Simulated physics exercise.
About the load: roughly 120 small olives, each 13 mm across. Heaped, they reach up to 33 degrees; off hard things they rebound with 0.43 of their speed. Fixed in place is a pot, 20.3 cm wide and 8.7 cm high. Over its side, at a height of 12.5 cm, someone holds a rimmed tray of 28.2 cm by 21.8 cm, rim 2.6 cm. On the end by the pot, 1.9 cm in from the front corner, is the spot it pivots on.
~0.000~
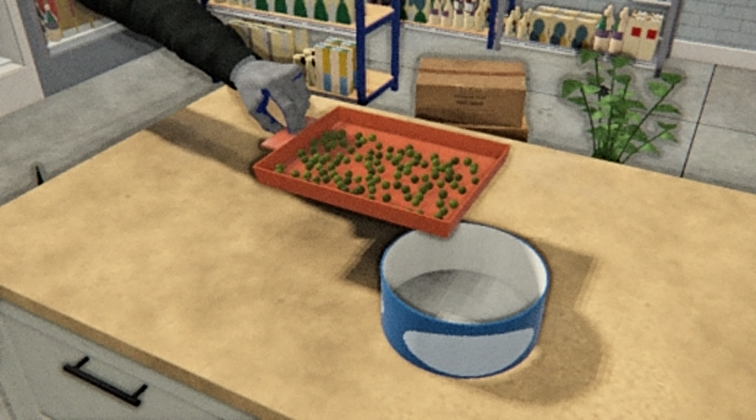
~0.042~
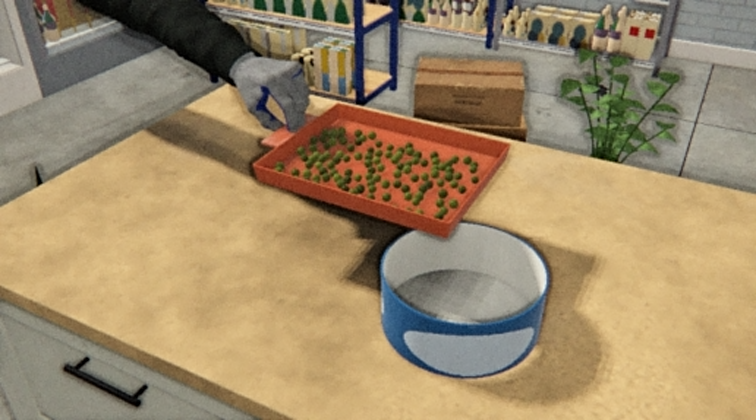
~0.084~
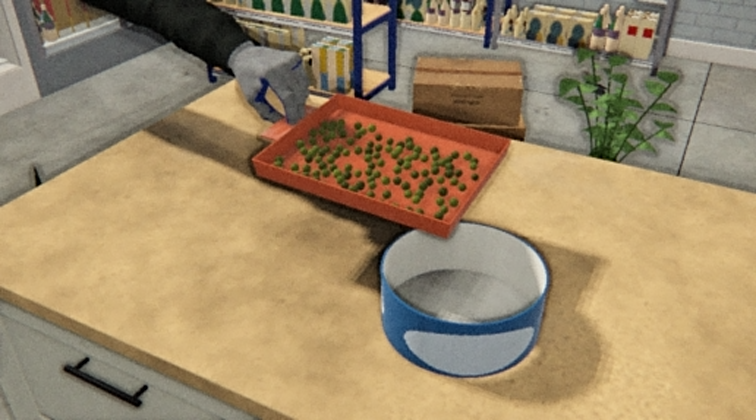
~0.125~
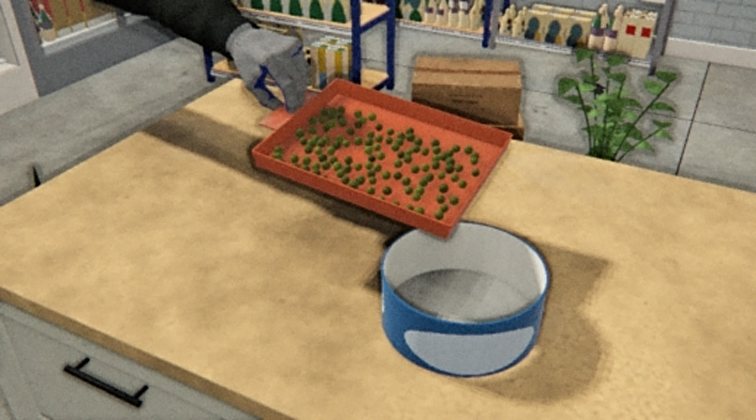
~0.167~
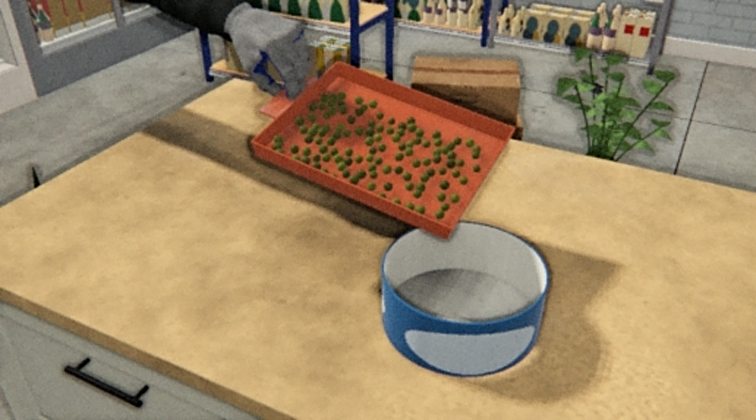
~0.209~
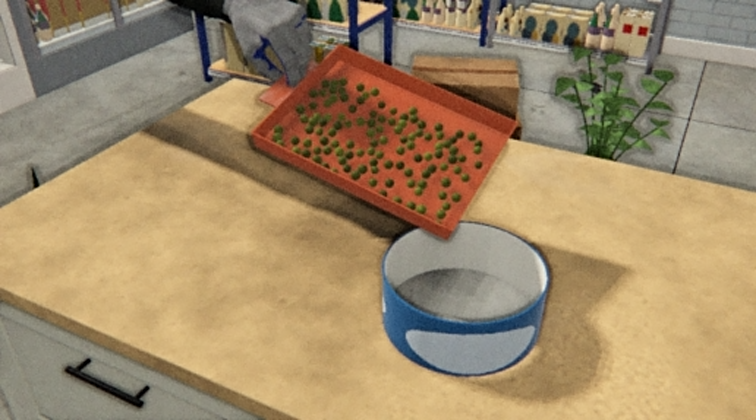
A gloved hand raises one side of a red tray of small green olives.
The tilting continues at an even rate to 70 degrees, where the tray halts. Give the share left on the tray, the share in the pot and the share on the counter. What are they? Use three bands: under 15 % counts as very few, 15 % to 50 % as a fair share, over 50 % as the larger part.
Tray: The larger part; pot: A fair share; counter: Very few.
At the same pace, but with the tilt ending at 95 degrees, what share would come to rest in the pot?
In that case it comes to about 95 in a hundred.
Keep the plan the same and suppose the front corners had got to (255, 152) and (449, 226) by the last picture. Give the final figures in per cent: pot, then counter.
In the pot: 5 per cent; on the counter: 0 per cent.
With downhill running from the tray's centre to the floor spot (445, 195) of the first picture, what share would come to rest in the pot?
I'd estimate about 30 %.
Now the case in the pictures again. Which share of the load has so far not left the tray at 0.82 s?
Some 75 per cent of the load.
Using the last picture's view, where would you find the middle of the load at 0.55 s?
Approx. (420, 172).
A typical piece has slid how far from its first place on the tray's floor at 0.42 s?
Displacement on the tray: Roughly 4 cm.
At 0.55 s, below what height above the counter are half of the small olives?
About 20 centimetres.
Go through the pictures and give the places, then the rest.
Tray tilt 0 degrees, front corners at (257, 166) and (447, 220); middle of the pieces at (372, 172); pot at (464, 268), in the first picture.
Tray tilt 1 degrees, front corners at (257, 164) and (448, 221); middle of the pieces at (372, 171), in the second picture.
Tray tilt 4 degrees, front corners at (256, 159) and (448, 221), lowest corner right front; middle of the pieces at (372, 166), in the third picture.
Tray tilt 8 degrees, front corners at (256, 150) and (449, 223), lowest corner right front; middle of the pieces at (372, 159), in the fourth picture.
Tray tilt 14 degrees, front corners at (256, 141) and (450, 225), lowest corner right front; middle of the pieces at (373, 151), in the fifth picture.
Tray tilt 19 degrees, front corners at (256, 132) and (451, 227), lowest corner right front; middle of the pieces at (374, 143); pot at (465, 267). Its pace works out near 125 degrees a second, in the sixth picture.
After 0.42 s, tilt 46 degrees; the tray holds 100 %, the pot 0 %.
Then, at 0.55 s, tilt 62 degrees; the tray holds 100 %, the pot 0 %.
After 0.82 s, tilt 70 degrees; the tray holds 75 %, the pot 20 %.
At rest (1.8 s), tray 65 %, pot 35 %, counter 0 %.
